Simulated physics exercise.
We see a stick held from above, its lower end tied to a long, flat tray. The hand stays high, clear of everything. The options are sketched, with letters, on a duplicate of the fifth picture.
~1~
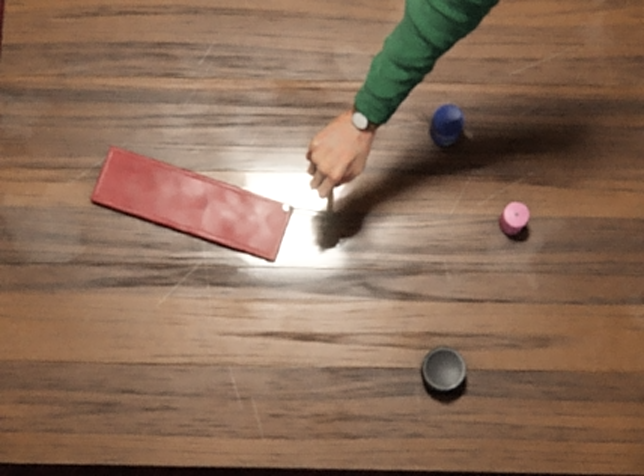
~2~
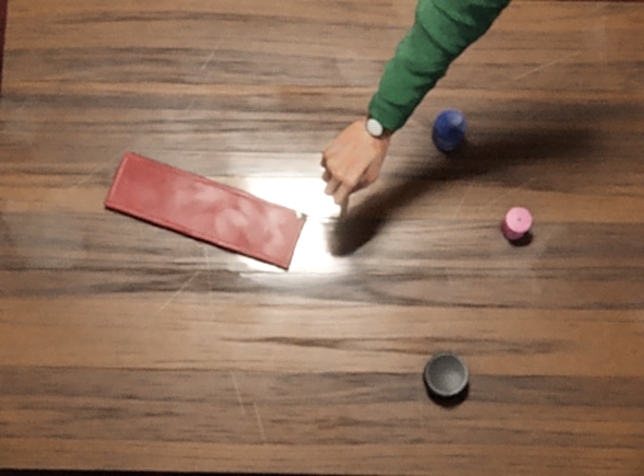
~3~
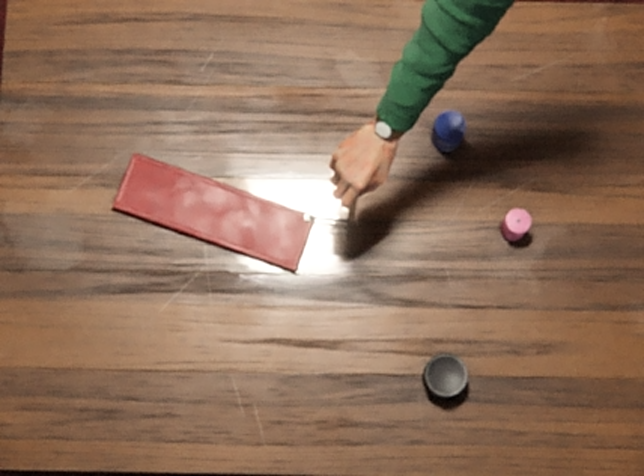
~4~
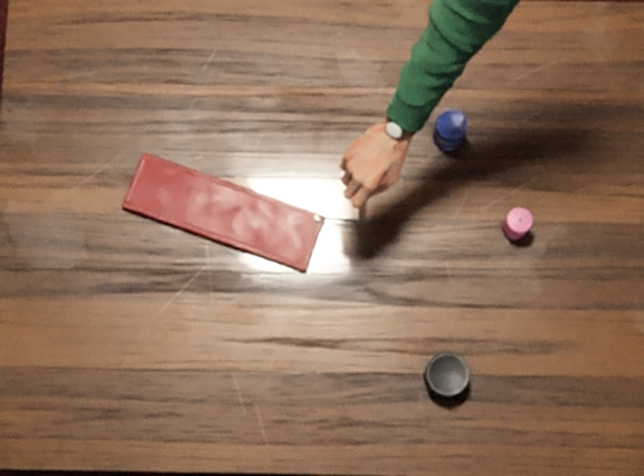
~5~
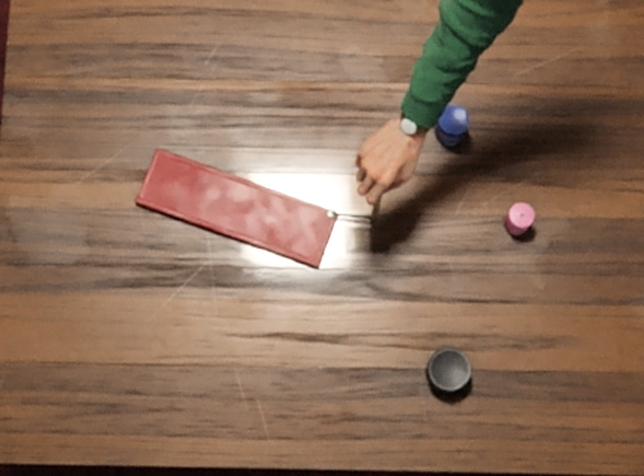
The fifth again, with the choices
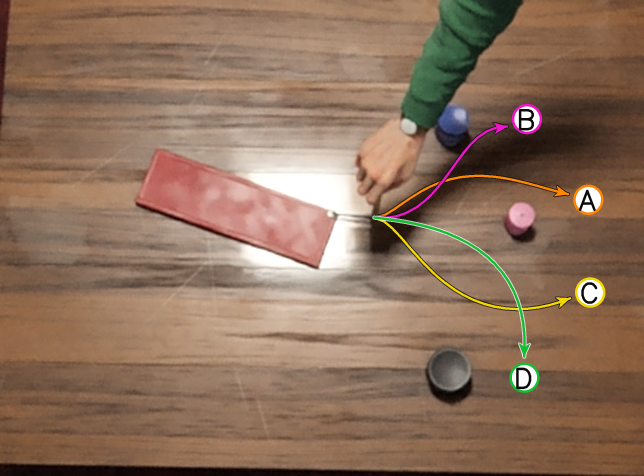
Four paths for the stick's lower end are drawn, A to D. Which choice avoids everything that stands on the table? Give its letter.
Take C.
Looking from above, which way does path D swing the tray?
On that path, clockwise.
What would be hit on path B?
It meets the blue jar.
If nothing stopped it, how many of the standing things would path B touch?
In all, one.
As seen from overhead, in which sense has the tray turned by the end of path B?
On that path, anticlockwise.
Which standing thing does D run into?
It is the black tub.
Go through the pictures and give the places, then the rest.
In the first picture, pink candle (514, 219); red tray (192, 202); blue jar (447, 126).
In the second picture, red tray (206, 209); pink candle (516, 224).
In the third picture, red tray (214, 211); black tub (445, 376).
In the fourth picture, red tray (224, 211); blue jar (450, 131).
In the fifth picture, red tray (237, 207); pink candle (519, 219); blue jar (452, 126); black tub (448, 371).
On the copy, A from (374, 218) via (472, 176) to (568, 194); B from (374, 218) via (446, 178) to (507, 126); C from (374, 218) via (464, 295) to (570, 298); D from (374, 218) via (487, 256) to (524, 357).
On C. First, foot of the stick (431, 271), middle of the tray (300, 225).
Then, foot of the stick (503, 308), middle of the tray (373, 256).
Finally, foot of the stick (570, 299), middle of the tray (432, 271); nothing has been touched.
By contrast, A meets the pink candle; B meets the blue jar; D meets the black tub.
